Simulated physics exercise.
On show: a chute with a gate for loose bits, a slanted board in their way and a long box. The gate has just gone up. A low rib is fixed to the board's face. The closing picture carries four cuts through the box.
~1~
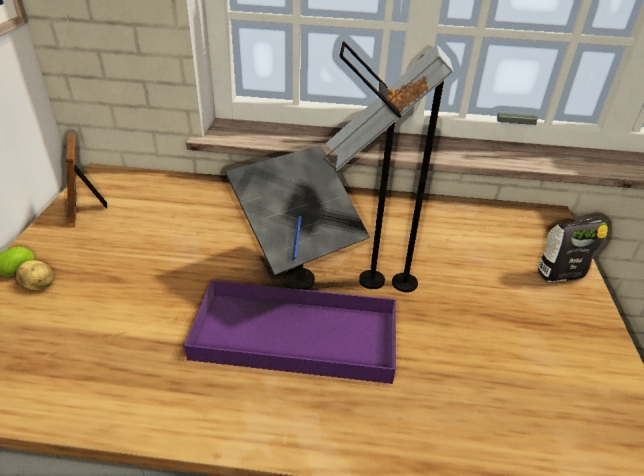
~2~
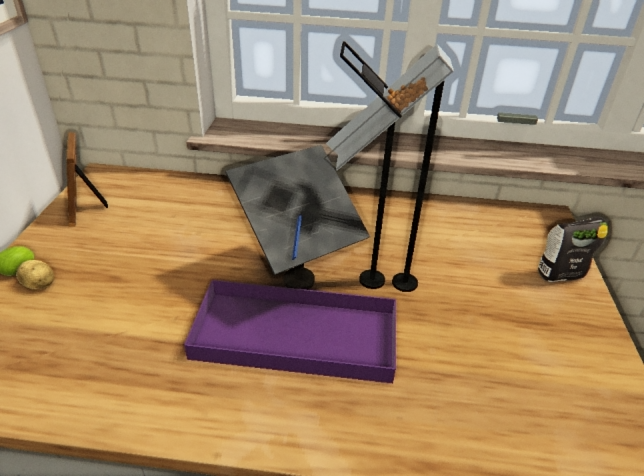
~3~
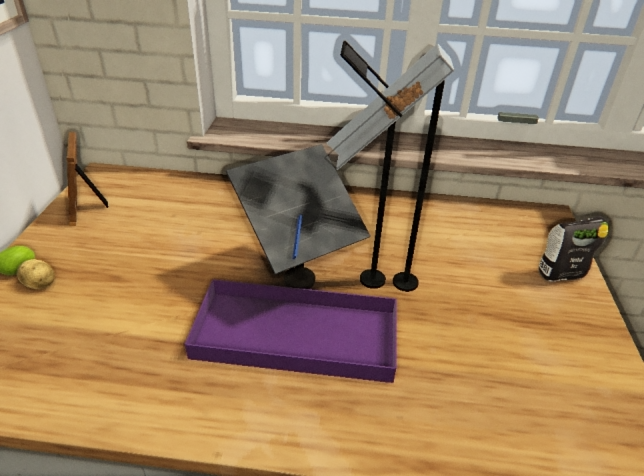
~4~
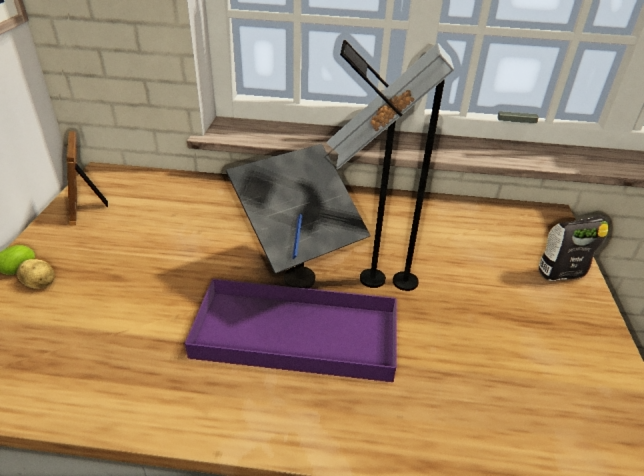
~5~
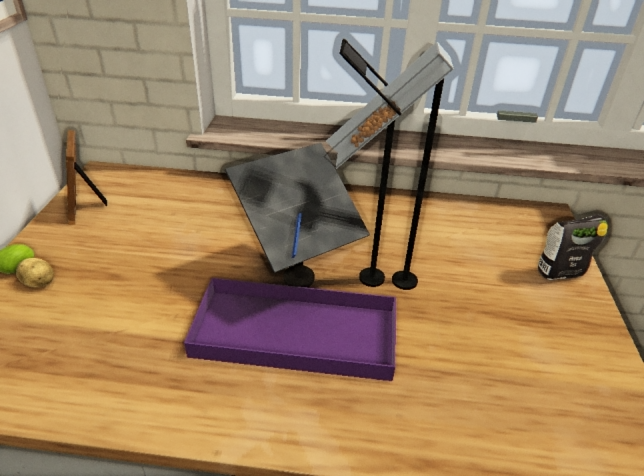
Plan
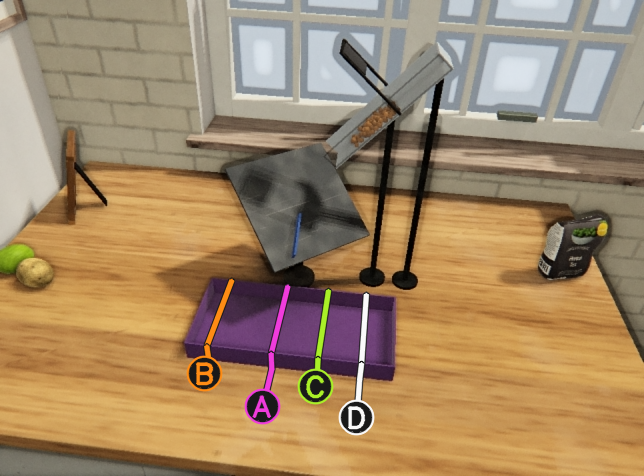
Small brown bits slide a short way down a sloping chute above a tilted gray board.
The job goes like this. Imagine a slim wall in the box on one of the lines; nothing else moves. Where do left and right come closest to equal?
It is C.
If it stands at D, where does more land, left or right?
More lands on the left.
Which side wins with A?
More lands on the right.
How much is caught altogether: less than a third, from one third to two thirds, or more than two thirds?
About that: More than two thirds.
On the marked copy, line A crosses the front rim at (271, 352); line B crosses the front rim at (207, 345); line C crosses the front rim at (318, 358); line D crosses the front rim at (361, 363).
With A, of what is caught, a small part on the left of the divider, nearly all on the right.
With B, of what is caught, none on the left of the divider, all on the right.
With C, of what is caught, about half on the left of the divider, about half on the right.
With D, of what is caught, nearly all on the left of the divider, a small part on the right.
